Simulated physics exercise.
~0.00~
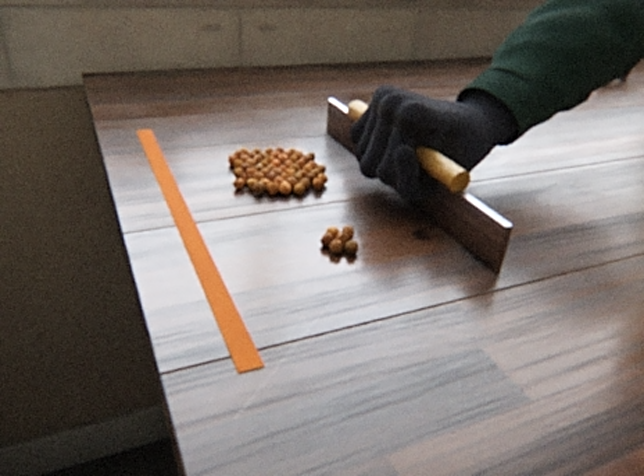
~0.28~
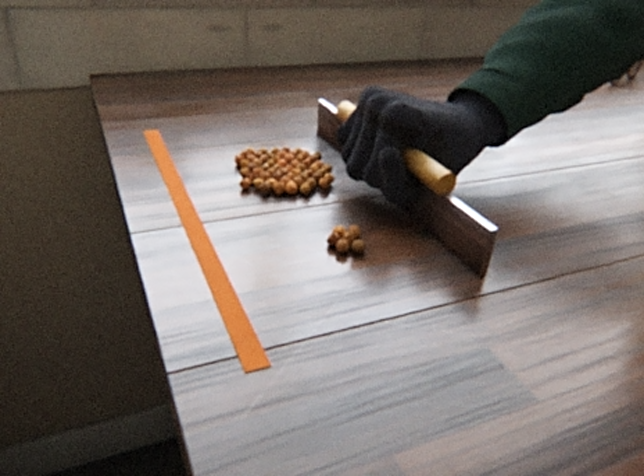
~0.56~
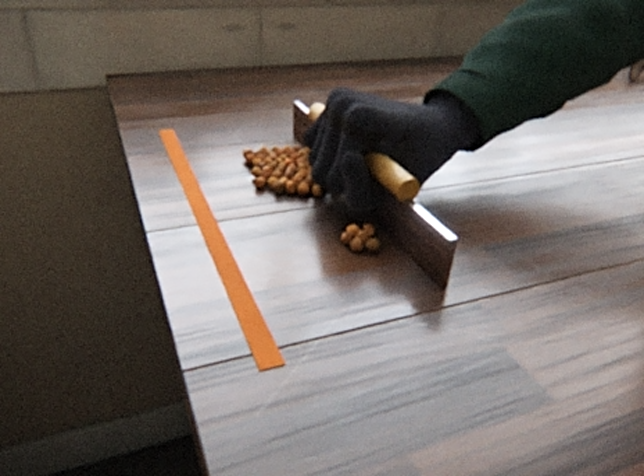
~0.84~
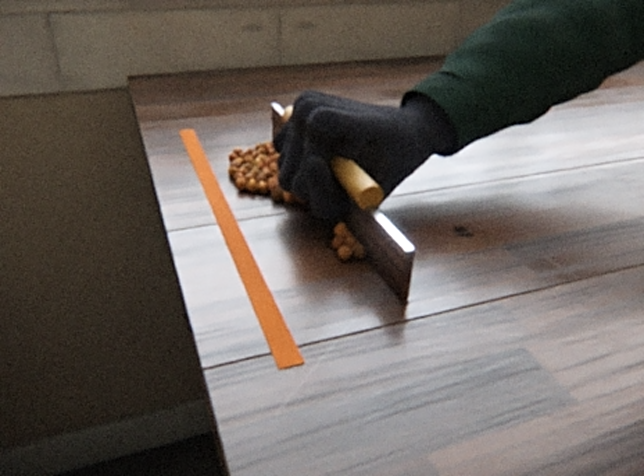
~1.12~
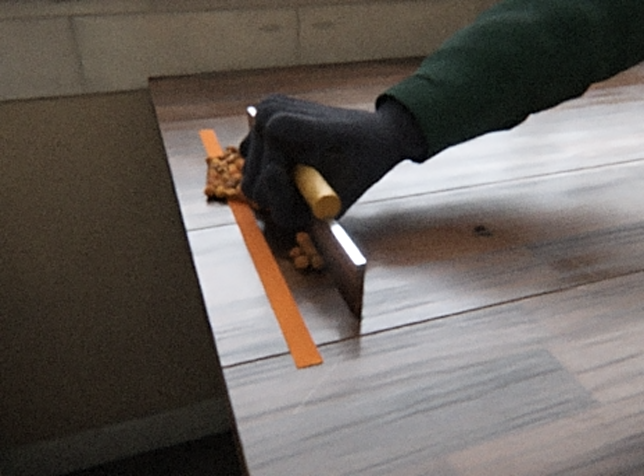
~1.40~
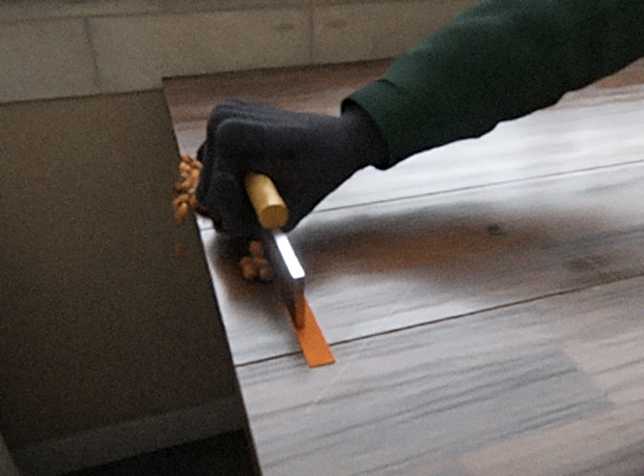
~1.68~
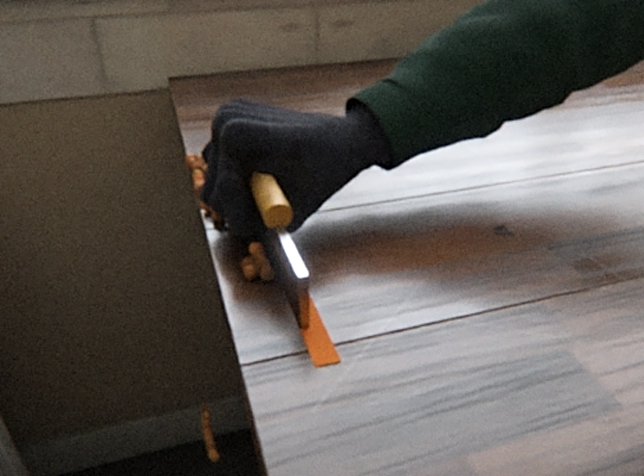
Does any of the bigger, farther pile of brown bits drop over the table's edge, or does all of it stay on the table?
Some of the bigger, farther pile drops over the edge of the table, even though the scraper stops at the orange tape.
